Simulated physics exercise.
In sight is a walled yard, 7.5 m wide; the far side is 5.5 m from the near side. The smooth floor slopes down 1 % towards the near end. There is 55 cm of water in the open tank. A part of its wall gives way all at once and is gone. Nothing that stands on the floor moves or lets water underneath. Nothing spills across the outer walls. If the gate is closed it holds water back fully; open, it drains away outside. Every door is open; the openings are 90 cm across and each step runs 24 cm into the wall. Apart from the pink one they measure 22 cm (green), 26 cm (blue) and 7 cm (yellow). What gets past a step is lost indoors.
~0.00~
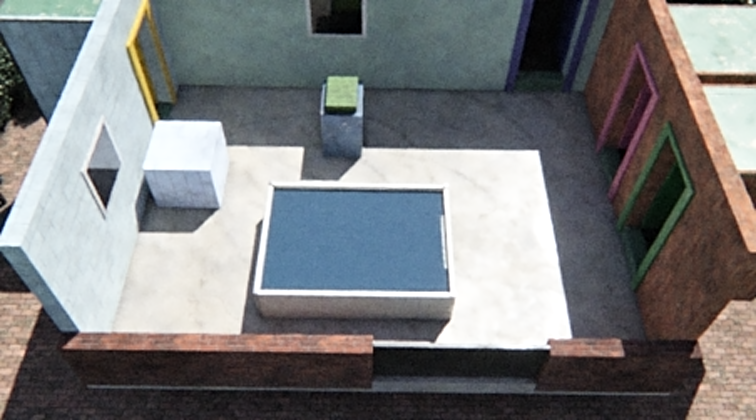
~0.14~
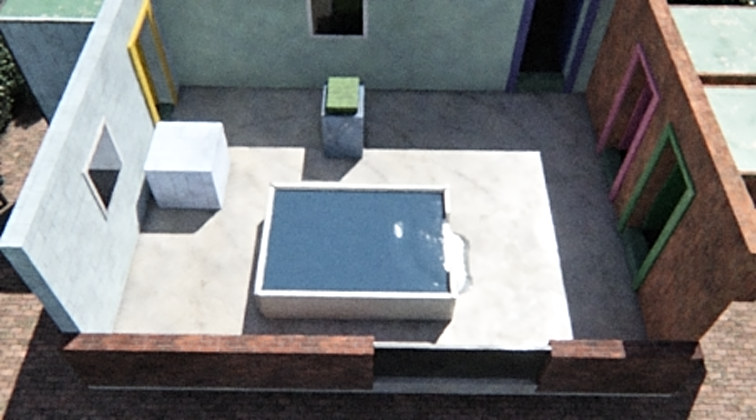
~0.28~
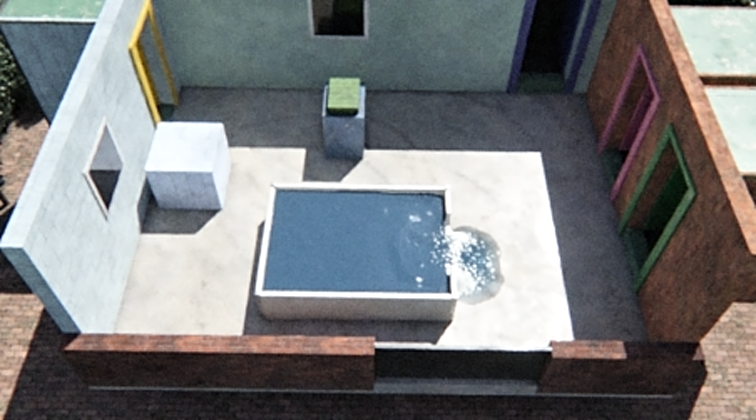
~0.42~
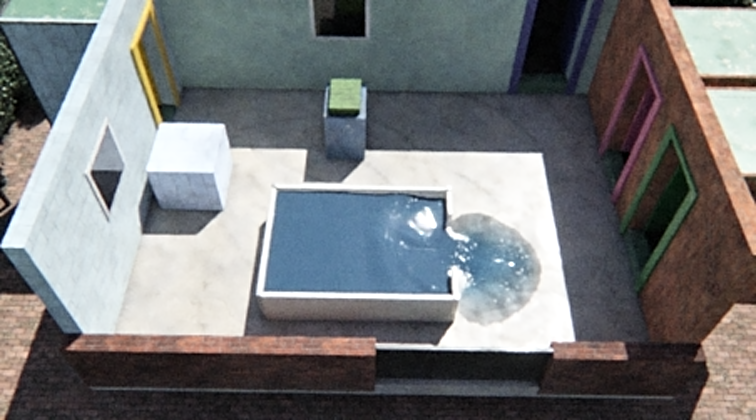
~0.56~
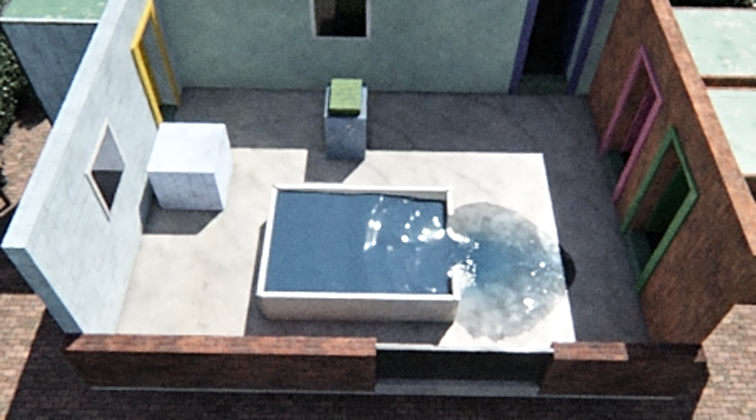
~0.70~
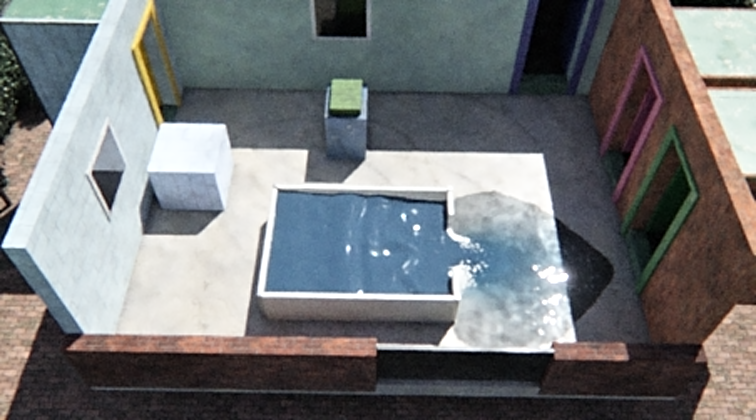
Water pours from the right side of an open tank and spreads across the yard floor.
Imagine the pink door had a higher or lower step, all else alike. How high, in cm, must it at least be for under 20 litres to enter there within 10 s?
About 10 cm.
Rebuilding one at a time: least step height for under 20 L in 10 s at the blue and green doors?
Roughly 12.0 cm at blue and 20 cm at green.
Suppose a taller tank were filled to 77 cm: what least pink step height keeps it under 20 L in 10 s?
About 16 cm.
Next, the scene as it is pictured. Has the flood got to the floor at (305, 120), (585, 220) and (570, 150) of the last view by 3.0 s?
In turn: Dry, under water, flooded.
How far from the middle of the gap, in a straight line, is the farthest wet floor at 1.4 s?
Some 3.0 m out.
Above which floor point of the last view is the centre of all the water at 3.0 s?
At about (451, 260).
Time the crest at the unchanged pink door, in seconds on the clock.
At about 2.4 s.
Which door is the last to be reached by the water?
Last comes the yellow one.
After 1.4 s water covers 25 % of the floor, deepest (32 cm) near (459, 268); it has not reached the pink door.
After 3.0 s water covers 30 % of the floor, deepest (28 cm) near (612, 261); 15 cm at the pink door, 0 litres in over its 18 cm step.
After 10.0 s water covers 95 % of the floor, deepest (13 cm) near (108, 363); 9 cm at the pink door, 0 litres in over its 18 cm step.
At the pink door as built, the water arrived by 1.6 s and peaked near 16 cm at 2.4 s.
Run again over the same 10 s with other heights there, 31 litres in over 9 cm, 9 litres over 12 cm. The limit of 20 litres is kept from about 10 cm up.
